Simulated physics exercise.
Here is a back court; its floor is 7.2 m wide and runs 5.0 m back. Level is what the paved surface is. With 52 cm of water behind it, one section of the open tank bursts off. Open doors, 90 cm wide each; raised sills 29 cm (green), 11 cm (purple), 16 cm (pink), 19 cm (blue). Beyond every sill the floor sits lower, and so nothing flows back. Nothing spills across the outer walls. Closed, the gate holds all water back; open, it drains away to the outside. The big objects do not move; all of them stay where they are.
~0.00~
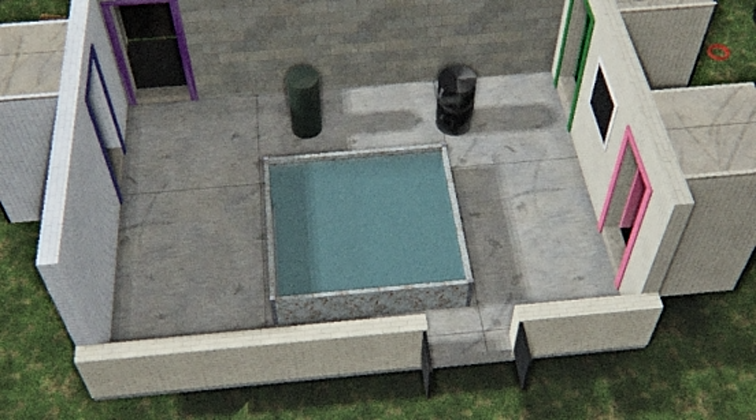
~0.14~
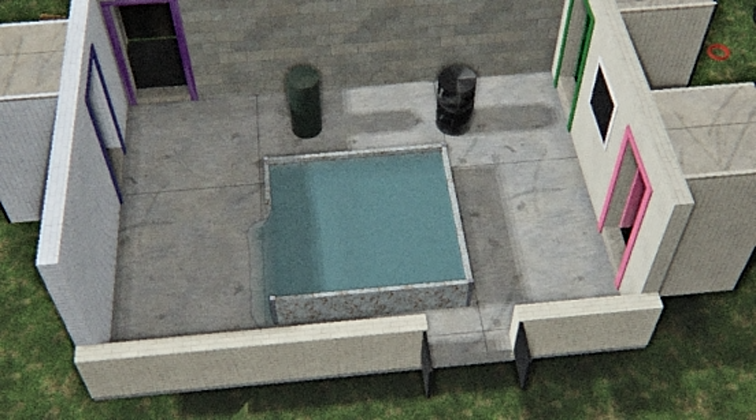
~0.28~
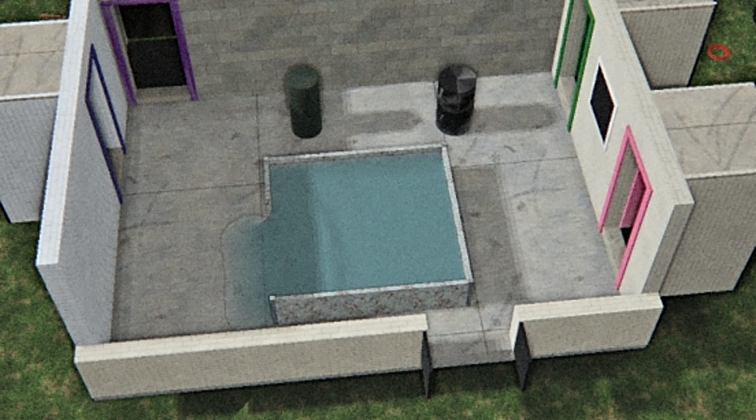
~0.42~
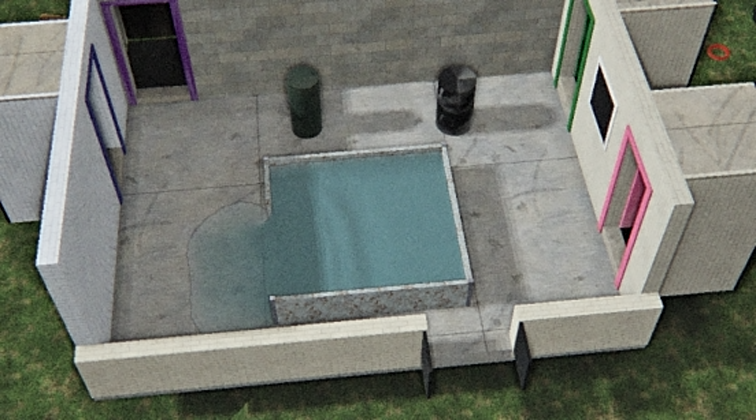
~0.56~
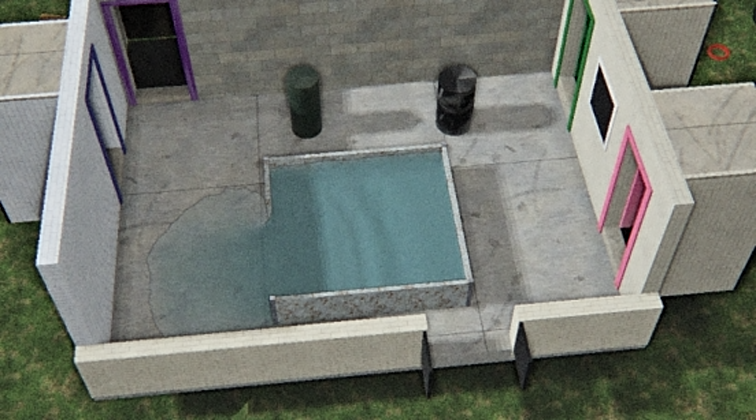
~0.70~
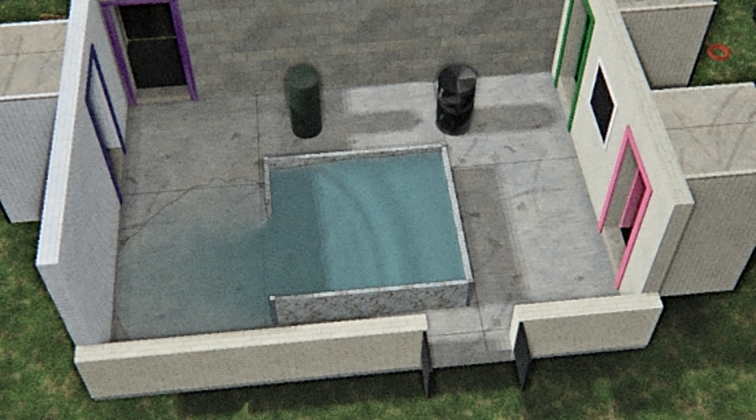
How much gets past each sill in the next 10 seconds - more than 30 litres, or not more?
At the green door the inflow will be within bounds, at the purple door the inflow will be out of bounds, at the pink door the inflow will be within bounds, at the blue door the inflow will be within bounds.
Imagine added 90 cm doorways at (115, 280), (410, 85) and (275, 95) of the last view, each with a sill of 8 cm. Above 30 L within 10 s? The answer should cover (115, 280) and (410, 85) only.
Door 1: Limit broken; door 2: Limit not reached.
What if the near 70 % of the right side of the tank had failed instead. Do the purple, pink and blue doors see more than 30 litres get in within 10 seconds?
Then it goes purple fine, pink too high, blue fine.
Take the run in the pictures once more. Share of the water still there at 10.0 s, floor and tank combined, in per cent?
Near 88 in a hundred is still there.
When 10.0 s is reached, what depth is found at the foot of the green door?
Around 9.5 cm deep.
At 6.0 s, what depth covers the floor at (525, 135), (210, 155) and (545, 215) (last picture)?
I'd read it as roughly 0, 7 and 0 cm, in that order.
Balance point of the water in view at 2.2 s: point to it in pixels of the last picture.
The water is centred near (280, 259).
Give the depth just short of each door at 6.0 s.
Green 5 cm, purple 22 cm, pink 6 cm, blue 11 cm.
After 1.4 s water covers 25 % of the floor and is deepest (40 cm) near (109, 371); green door not reached, purple door not reached, pink door not reached, blue door 4 cm at the sill, 0 L in.
After 2.2 s water covers 25 % of the floor and is deepest (43 cm) near (109, 371); green door not reached, purple door not reached, pink door not reached, blue door 12 cm at the sill, 0 L in.
After 3.5 s water covers 40 % of the floor and is deepest (30 cm) near (109, 371); green door not reached, purple door 25 cm at the sill, 26 L in, pink door not reached, blue door 15 cm at the sill, 0 L in.
After 6.0 s water covers 75 % of the floor and is deepest (22 cm) near (128, 112); green door 5 cm at the sill, 0 L in, purple door 22 cm at the sill, 213 L in, pink door 6 cm at the sill, 0 L in, blue door 11 cm at the sill, 0 L in.
After 10.0 s water covers 95 % of the floor and is deepest (14 cm) near (282, 132); green door 10 cm at the sill, 0 L in, purple door 13 cm at the sill, 298 L in, pink door 6 cm at the sill, 0 L in, blue door 13 cm at the sill, 0 L in.
